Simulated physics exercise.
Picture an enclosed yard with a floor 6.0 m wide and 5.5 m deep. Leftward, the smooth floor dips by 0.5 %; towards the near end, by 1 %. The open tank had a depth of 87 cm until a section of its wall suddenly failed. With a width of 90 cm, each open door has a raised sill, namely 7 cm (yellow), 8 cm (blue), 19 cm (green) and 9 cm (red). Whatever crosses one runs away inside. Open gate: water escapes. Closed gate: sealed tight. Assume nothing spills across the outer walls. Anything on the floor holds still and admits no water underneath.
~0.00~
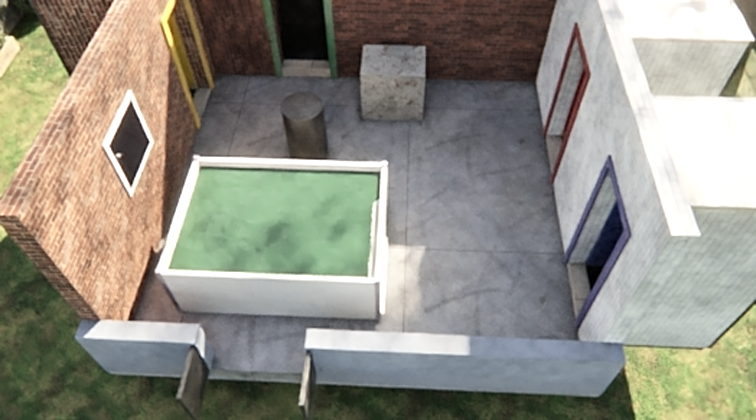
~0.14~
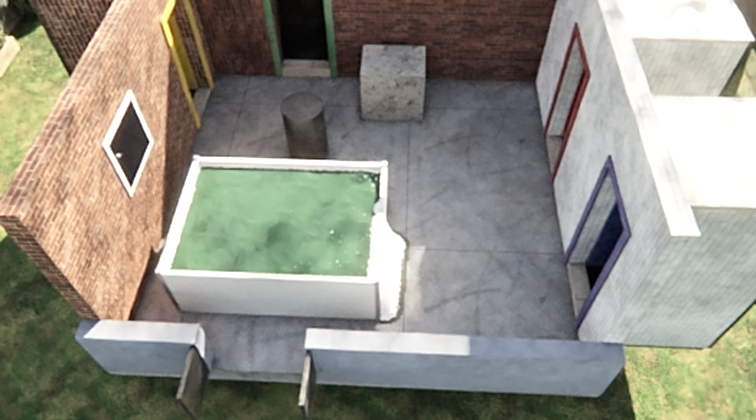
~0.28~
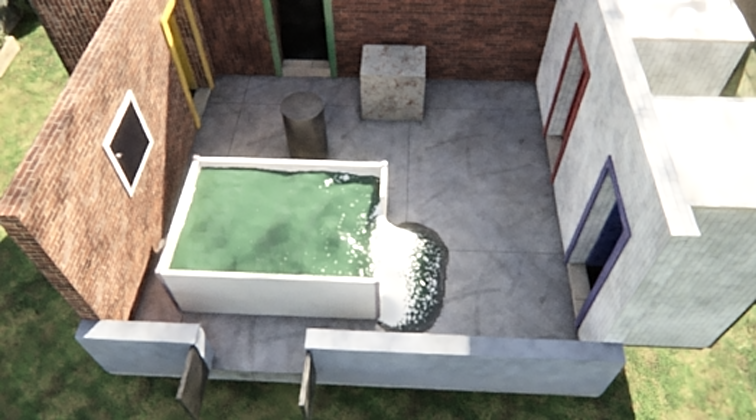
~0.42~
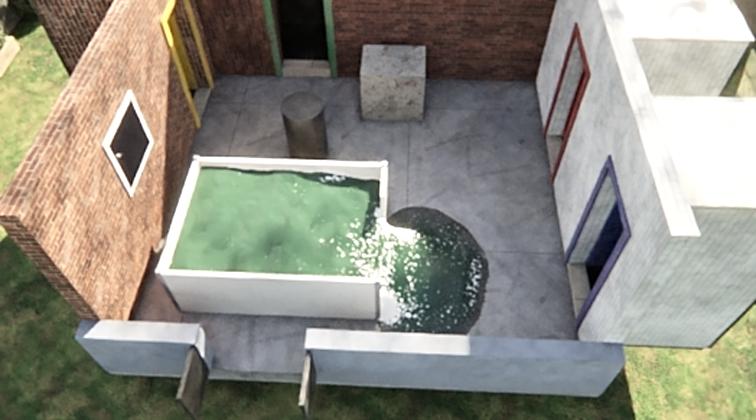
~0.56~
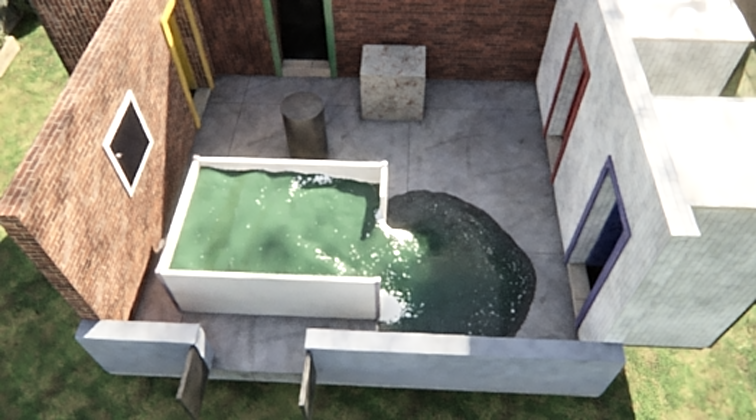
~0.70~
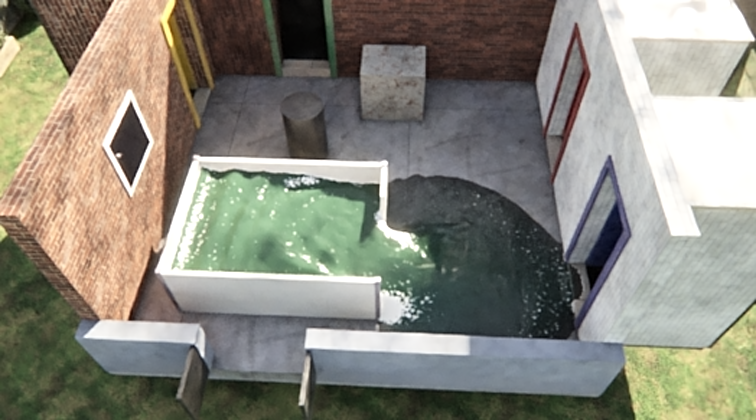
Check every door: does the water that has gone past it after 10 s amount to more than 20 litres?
In order: Watch the yellow door: It will outstrip the limit; watch the blue door: It will outstrip the limit; watch the green door: It will not outstrip the limit; watch the red door: It will outstrip the limit.
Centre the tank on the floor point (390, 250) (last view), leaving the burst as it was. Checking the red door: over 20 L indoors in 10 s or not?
Red: Within limit.
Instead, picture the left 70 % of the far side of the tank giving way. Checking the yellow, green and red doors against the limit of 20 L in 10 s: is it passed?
For yellow, too much; for green, too much; for red, too much.
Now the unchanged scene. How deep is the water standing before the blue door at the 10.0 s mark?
11.5 cm or so.
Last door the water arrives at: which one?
Last: Yellow.
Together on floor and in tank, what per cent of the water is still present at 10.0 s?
Roughly 72 per cent is still there.
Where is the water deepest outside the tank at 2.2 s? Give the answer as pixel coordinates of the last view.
Near (566, 340).
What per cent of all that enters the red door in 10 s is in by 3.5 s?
Roughly 25 percent is in by then.
After 1.4 s water covers 30 % of the floor and is deepest (62 cm) near (556, 366); yellow door not reached, blue door 30 cm at the sill, 142 L in, green door not reached, red door 10 cm at the sill, 0 L in.
After 2.2 s water covers 35 % of the floor and is deepest (55 cm) near (566, 340); yellow door not reached, blue door 44 cm at the sill, 372 L in, green door not reached, red door 13 cm at the sill, 3 L in.
After 3.5 s water covers 55 % of the floor and is deepest (31 cm) near (564, 327); yellow door not reached, blue door 30 cm at the sill, 678 L in, green door not reached, red door 13 cm at the sill, 15 L in.
After 6.0 s water covers 85 % of the floor and is deepest (24 cm) near (533, 126); yellow door 11 cm at the sill, 10 L in, blue door 20 cm at the sill, 891 L in, green door 4 cm at the sill, 0 L in, red door 10 cm at the sill, 22 L in.
After 10.0 s water covers 100 % of the floor and is deepest (18 cm) near (166, 349); yellow door 12 cm at the sill, 66 L in, blue door 11 cm at the sill, 981 L in, green door 2 cm at the sill, 0 L in, red door 12 cm at the sill, 56 L in.
